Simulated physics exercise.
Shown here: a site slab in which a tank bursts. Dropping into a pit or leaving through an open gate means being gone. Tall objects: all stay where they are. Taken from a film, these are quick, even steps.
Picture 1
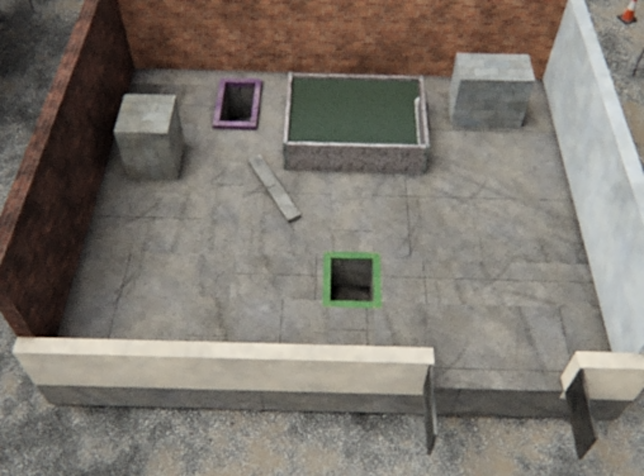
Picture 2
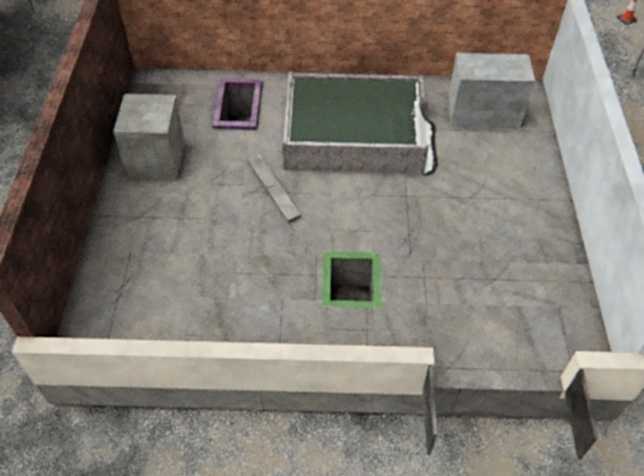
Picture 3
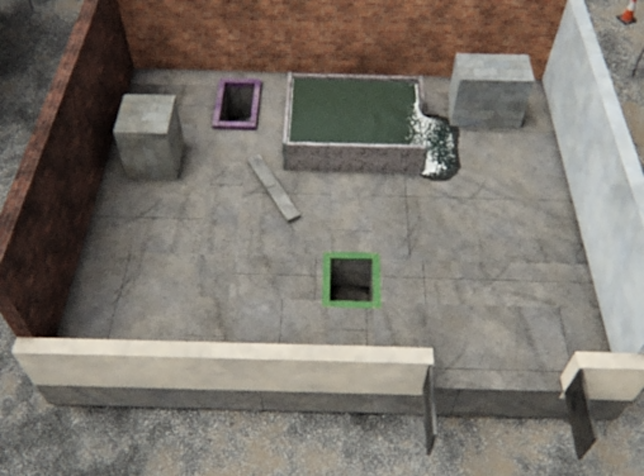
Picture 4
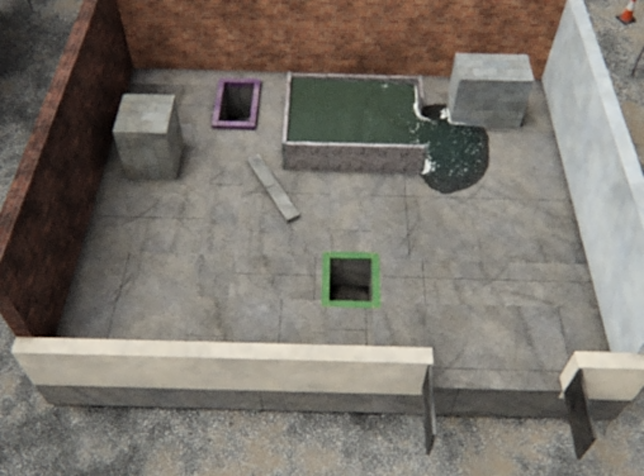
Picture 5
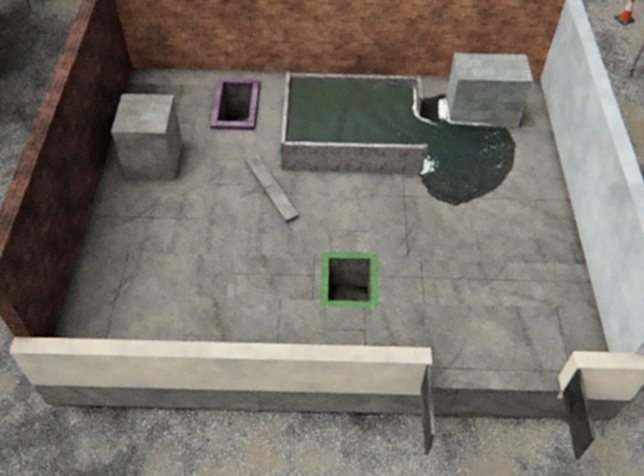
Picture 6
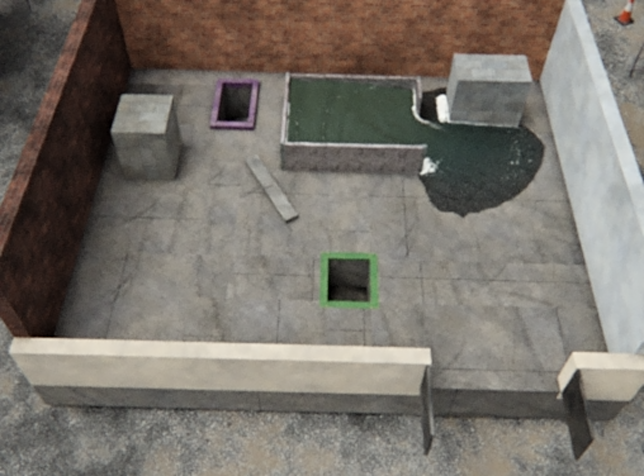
We see a walled concrete slab with purple- and green-edged pits and a tank of dark green water. The tank's right side opens, and water pours out, spreading rightward and forward across the slab around a grey block.
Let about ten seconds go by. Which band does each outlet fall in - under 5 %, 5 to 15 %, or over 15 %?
Bands: The gate is in the over 15 % band; the green pit is in the under 5 % band; the purple pit is in the under 5 % band.
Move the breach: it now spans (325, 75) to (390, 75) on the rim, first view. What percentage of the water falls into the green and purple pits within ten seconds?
Approximately, green takes 0 % and purple takes 8 %.
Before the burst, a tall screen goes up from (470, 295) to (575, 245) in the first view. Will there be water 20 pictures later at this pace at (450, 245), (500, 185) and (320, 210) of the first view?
Result, listed order: Spot 1 reached by the flood, spot 2 reached by the flood, spot 3 kept clear of the flood.
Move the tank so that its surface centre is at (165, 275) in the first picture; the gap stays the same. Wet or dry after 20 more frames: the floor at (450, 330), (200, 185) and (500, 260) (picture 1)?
Spot 1 wetted, spot 2 unwetted, spot 3 wetted.
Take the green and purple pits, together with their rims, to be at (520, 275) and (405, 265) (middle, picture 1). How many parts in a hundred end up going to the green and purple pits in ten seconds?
Green: 20 %; purple: 0 %.
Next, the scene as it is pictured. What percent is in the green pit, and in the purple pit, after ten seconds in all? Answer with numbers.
I reckon close to 2 % and close to 0 % respectively.
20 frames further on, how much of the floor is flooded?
Near 30 in a hundred.
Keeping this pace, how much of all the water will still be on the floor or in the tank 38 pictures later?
The share not yet gone is roughly 88 percent.
A moment on, water covers 15 % of the floor; the gate 0 %, the green pit 0 %, the purple pit 0 %.
Next, water covers 20 % of the floor; the gate 0 %, the green pit 0 %, the purple pit 0 %.
Then, water covers 30 % of the floor; the gate 1 %, the green pit 0 %, the purple pit 0 %.
Later, water covers 45 % of the floor; the gate 12 %, the green pit 0 %, the purple pit 0 %.
In the end, water covers 70 % of the floor; the gate 22 %, the green pit 2 %, the purple pit 1 %.
